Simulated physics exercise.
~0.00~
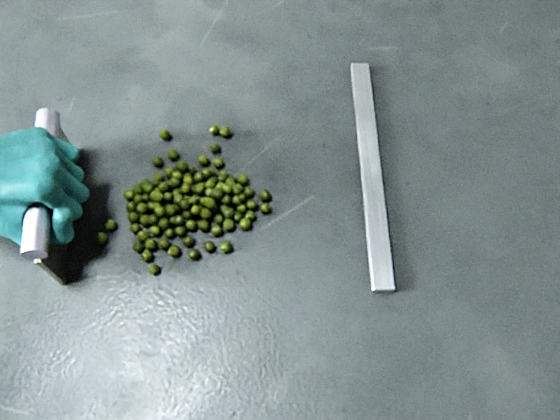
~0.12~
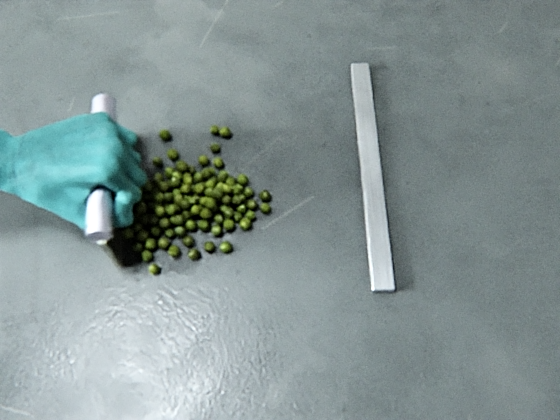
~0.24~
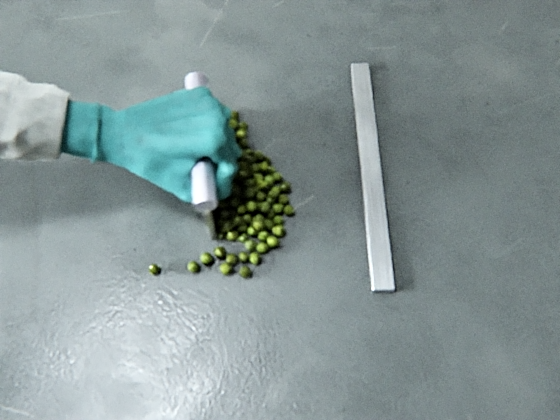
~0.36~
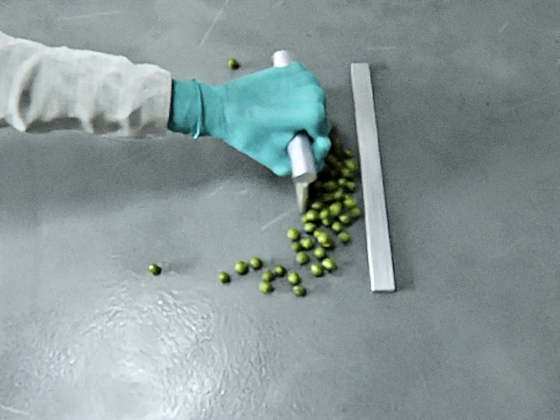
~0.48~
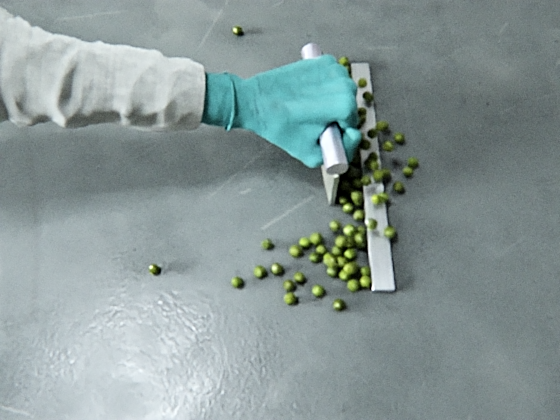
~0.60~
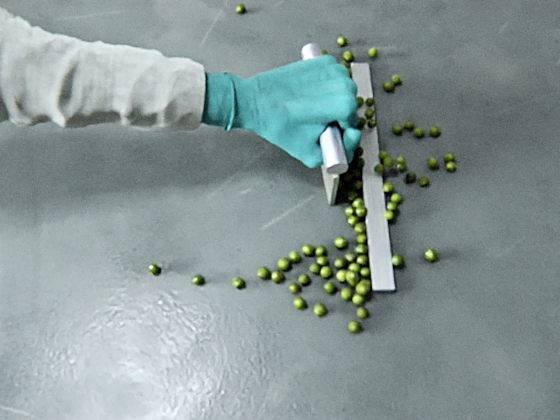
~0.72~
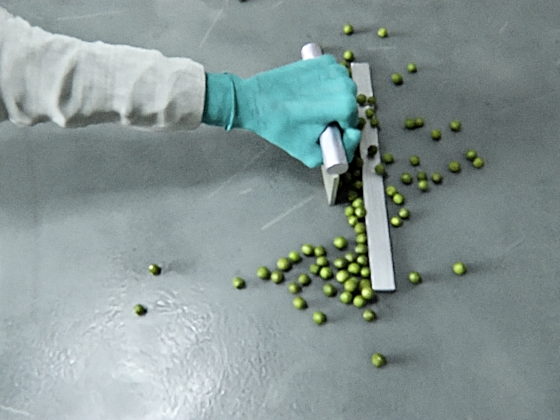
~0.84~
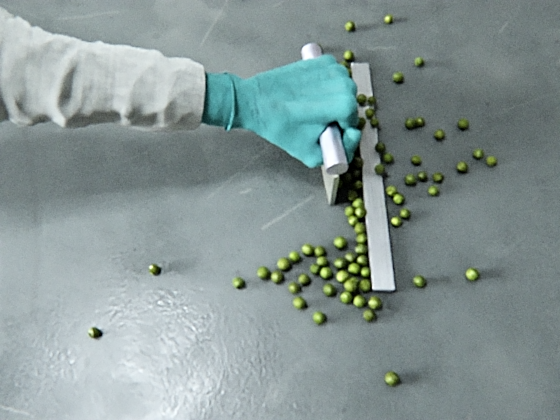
A gloved hand pushes green olives right with a scraper, scattering some past a fixed strip.
